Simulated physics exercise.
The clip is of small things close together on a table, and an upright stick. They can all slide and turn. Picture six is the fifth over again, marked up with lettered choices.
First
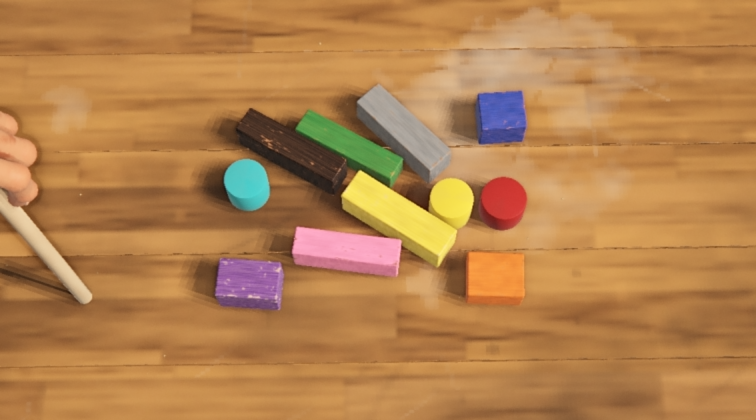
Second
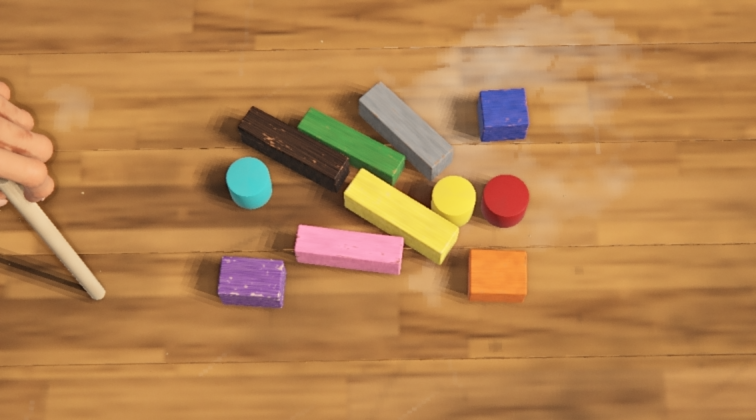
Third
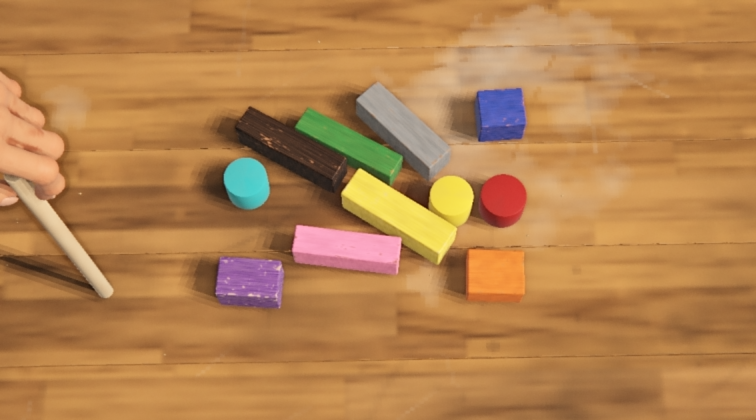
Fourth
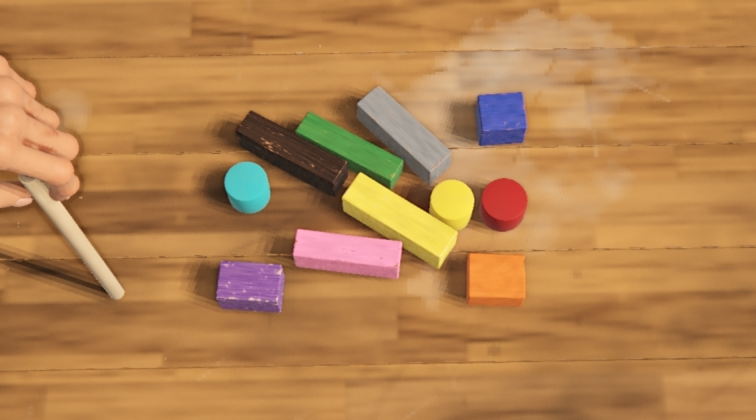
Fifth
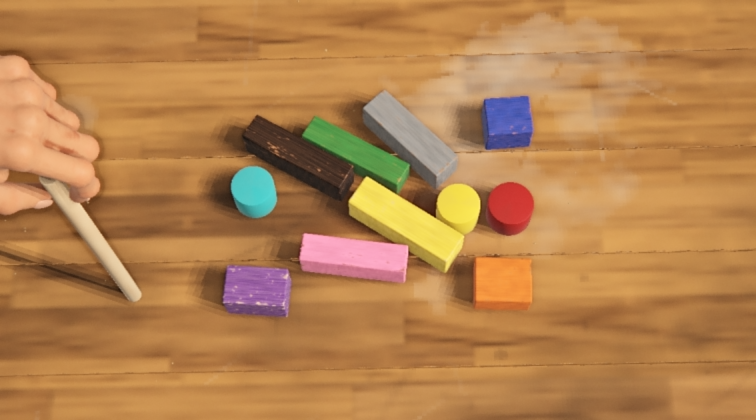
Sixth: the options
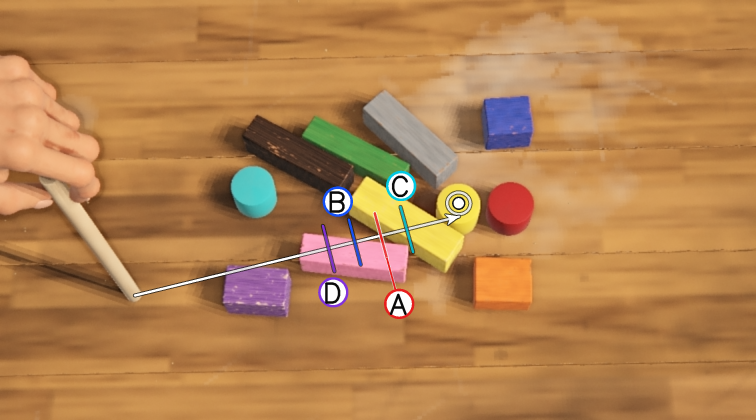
On a wooden surface, a hand at the left edge moves a pale stick slightly rightward toward a cluster of coloured bars, blocks and round pieces, which stay in the same arrangement while the view shifts a little.
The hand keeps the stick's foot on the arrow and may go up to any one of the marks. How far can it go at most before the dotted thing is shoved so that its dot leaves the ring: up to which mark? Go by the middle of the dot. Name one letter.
As far as tick A.
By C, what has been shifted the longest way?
The pink bar.
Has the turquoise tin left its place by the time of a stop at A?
By then, no.
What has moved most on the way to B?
The pink bar has gone farthest.
On the marked copy, A at (381, 236); B at (354, 242); C at (407, 230); D at (329, 248); the arrow from (135, 296) to (459, 217); the white dot at (459, 203).
Taking A. A third of the way, foot of the stick (225, 274).
Two thirds of the way, foot of the stick (312, 253); purple block (280, 297); pink bar (370, 259).
When it is over, foot of the stick (381, 237); pink bar (423, 271); purple block (280, 297); the dot is still in its ring.
As for the rest, B keeps the dot in but is short; C shifts the dotted thing to (472, 186); D keeps the dot in but is short.
